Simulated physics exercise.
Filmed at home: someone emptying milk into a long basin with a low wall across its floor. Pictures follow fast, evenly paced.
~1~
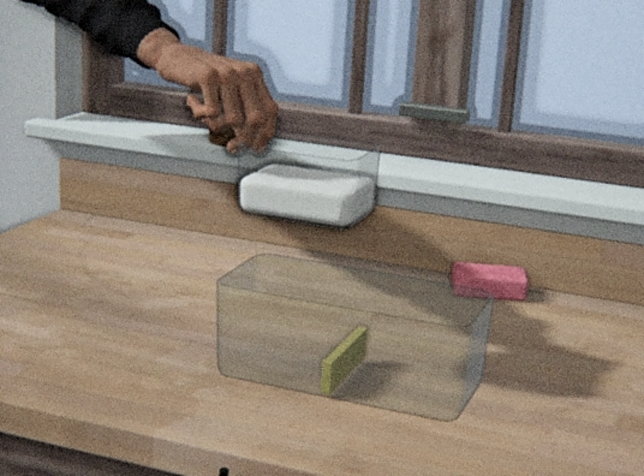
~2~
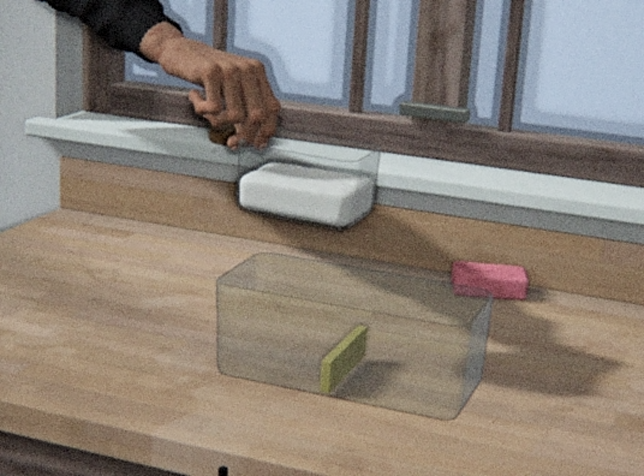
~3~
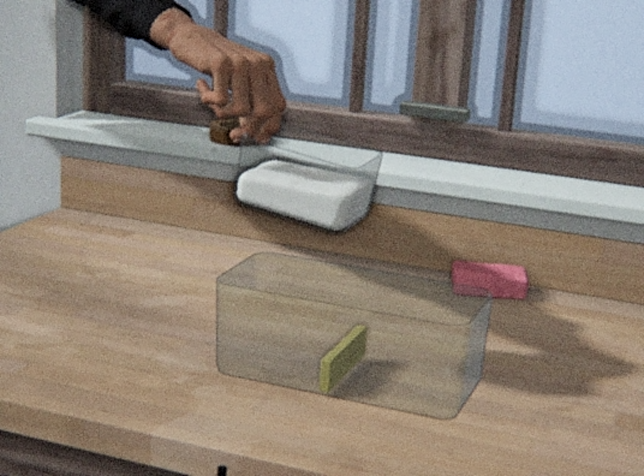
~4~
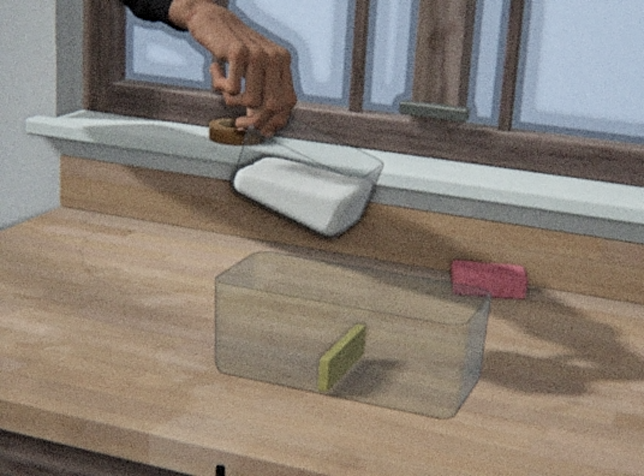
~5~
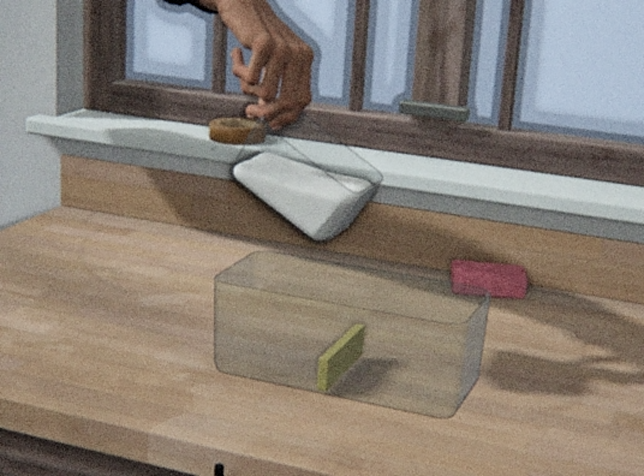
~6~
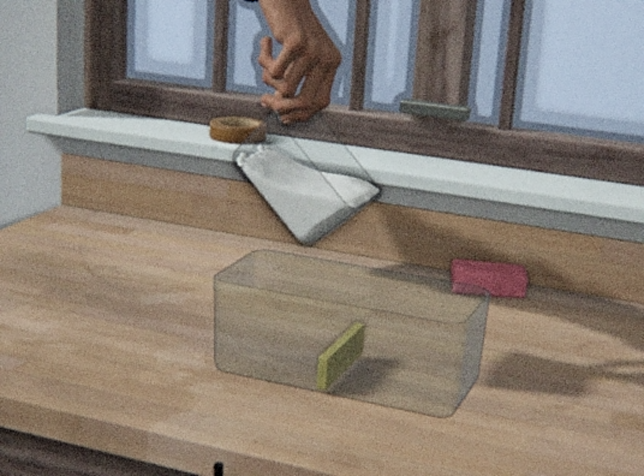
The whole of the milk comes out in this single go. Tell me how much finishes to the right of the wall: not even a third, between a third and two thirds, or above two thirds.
The quantity right of the wall will come in past two thirds.
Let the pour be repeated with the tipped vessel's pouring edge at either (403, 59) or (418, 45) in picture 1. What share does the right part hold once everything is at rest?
The first start gives some 80 %, the second some 75 %.
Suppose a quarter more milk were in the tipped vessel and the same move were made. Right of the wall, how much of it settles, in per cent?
It would be somewhere near 85 %.
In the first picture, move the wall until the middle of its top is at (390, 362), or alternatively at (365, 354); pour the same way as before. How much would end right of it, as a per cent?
First try 35 per cent, second try 60 per cent.
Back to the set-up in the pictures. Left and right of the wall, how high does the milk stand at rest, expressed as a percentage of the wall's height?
Left part: 10 per cent; right part: 60.
A moment on, the tilt is 101° and 22 per cent is still to pour, 0 is left of the wall and 52 right of it.
Next, the tilt is 109° and 6 per cent is still to pour, 11 is left of the wall and 75 right of it.
Then the tilt is 109° and 0 per cent is still to pour, 12 is left of the wall and 85 right of it.
Later the tilt is 109° and 0 per cent is still to pour, 11 is left of the wall and 87 right of it.
At rest 11 per cent lies left of the wall, 87 right of it and 2 outside.
